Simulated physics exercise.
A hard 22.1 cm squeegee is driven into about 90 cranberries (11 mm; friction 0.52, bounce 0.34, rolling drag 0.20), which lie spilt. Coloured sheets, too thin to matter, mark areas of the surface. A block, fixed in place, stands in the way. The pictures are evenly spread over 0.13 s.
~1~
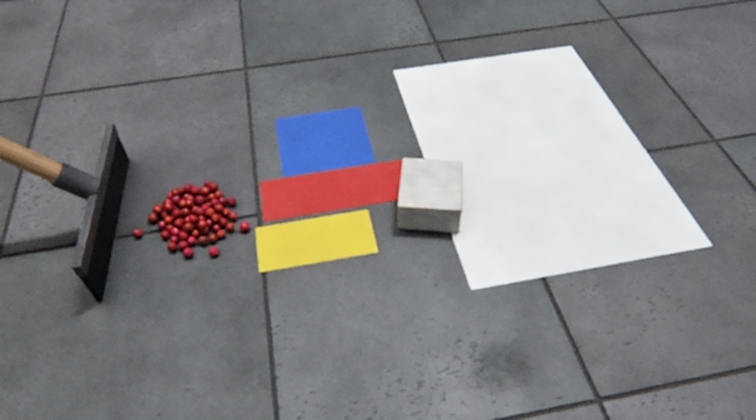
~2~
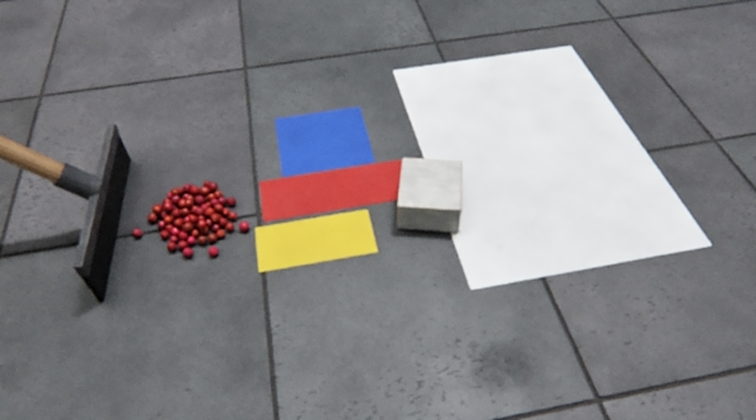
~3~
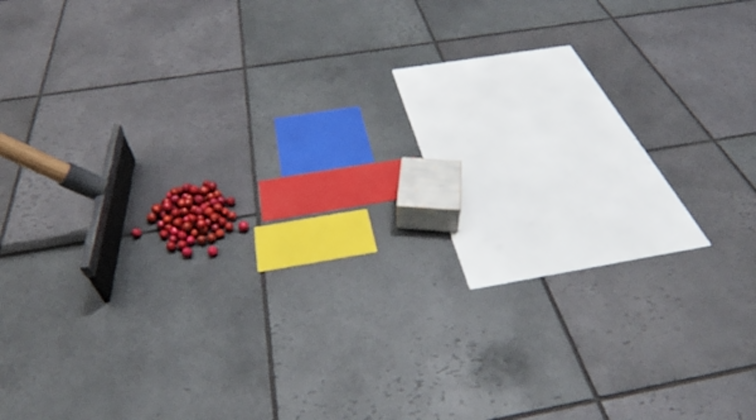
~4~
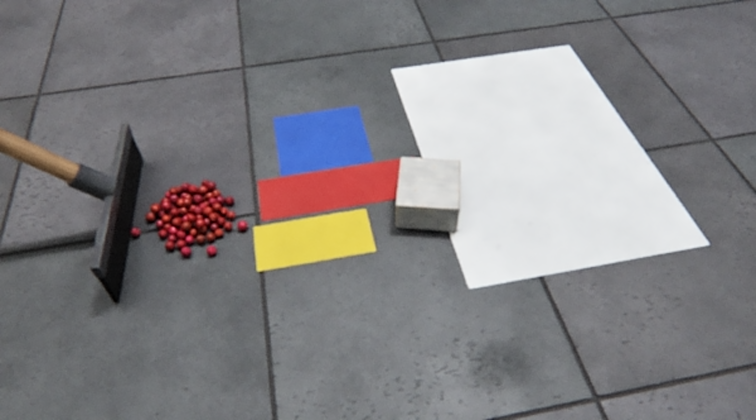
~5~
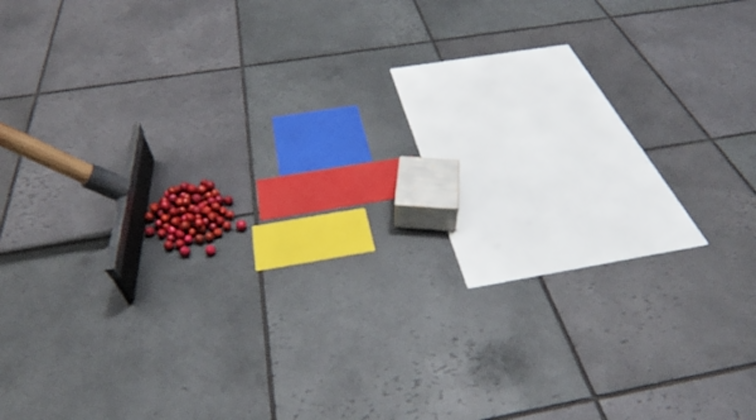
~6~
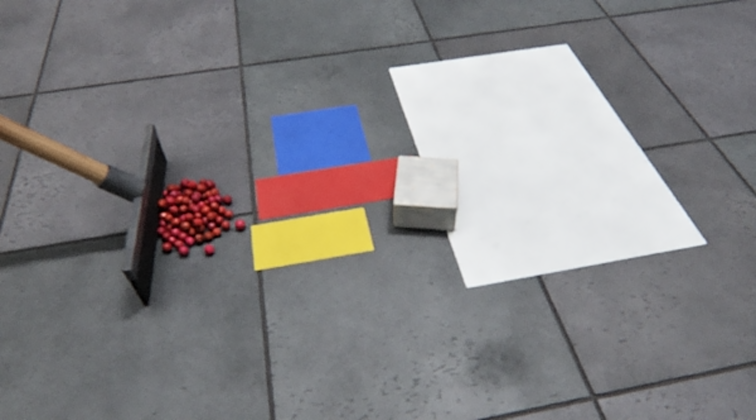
On grey floor tiles, a squeegee slides slowly right and nudges a pile of red cranberries.
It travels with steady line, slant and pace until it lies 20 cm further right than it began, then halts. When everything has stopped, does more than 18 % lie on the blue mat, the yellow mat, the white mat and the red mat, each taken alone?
The blue mat: No; the yellow mat: Yes; the white mat: No; the red mat: Yes.
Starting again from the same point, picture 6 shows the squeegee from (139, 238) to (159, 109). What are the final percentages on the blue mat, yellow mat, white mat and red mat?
Blue mat: 40; yellow mat: 15; white mat: 0; red mat: 35.
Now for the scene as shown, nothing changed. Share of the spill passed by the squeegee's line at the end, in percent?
About 0 %.
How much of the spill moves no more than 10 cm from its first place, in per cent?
About 0 %.
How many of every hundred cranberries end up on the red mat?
I'd put it at close to 35 in a hundred.
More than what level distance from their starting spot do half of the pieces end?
Some 16 cm.
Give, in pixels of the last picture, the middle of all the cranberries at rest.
Near (328, 211).
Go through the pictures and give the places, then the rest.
Squeegee from (81, 271) to (113, 132); moved 0.0 cm; 0 pieces shifted; middle of the spill at (189, 203); yellow mat at (316, 240); red mat at (343, 189); blue mat at (324, 140); white mat at (530, 146); block at (431, 183), in the first frame.
Squeegee from (83, 271) to (114, 132); moved 0.3 cm; 0 pieces shifted; middle of the spill at (189, 203), in the second frame.
Squeegee from (89, 271) to (119, 132); moved 1.0 cm; 0 pieces shifted; middle of the spill at (188, 203), in the third frame.
Squeegee from (99, 272) to (127, 132); moved 2.2 cm; 0 pieces shifted; middle of the spill at (187, 203), in the fourth frame.
Squeegee from (114, 273) to (139, 132); moved 4.0 cm; 1 pieces shifted; middle of the spill at (186, 202), in the fifth frame.
Squeegee from (130, 274) to (152, 133); moved 5.8 cm; 37 pieces shifted; middle of the spill at (186, 201); yellow mat at (311, 238); red mat at (339, 187); blue mat at (319, 138); white mat at (526, 144); block at (427, 181), in the sixth frame.
Then, 0.17 s after the last picture, squeegee 17 cm from its start, spill 14 cm wide; yellow mat 30 %, red mat 45 %, off the mats 25 %.
Then, 0.33 s after the last picture, squeegee 21 cm from its start, spill 18 cm wide; yellow mat 35 %, red mat 35 %, blue mat 10 %, off the mats 15 %.
Then, 0.47 s after the last picture, squeegee 21 cm from its start, spill 20 cm wide; yellow mat 35 %, red mat 35 %, blue mat 10 %, off the mats 20 %.
In the end, yellow mat 35 %, red mat 35 %, blue mat 10 %, white mat 0 %, off the mats 20 %.
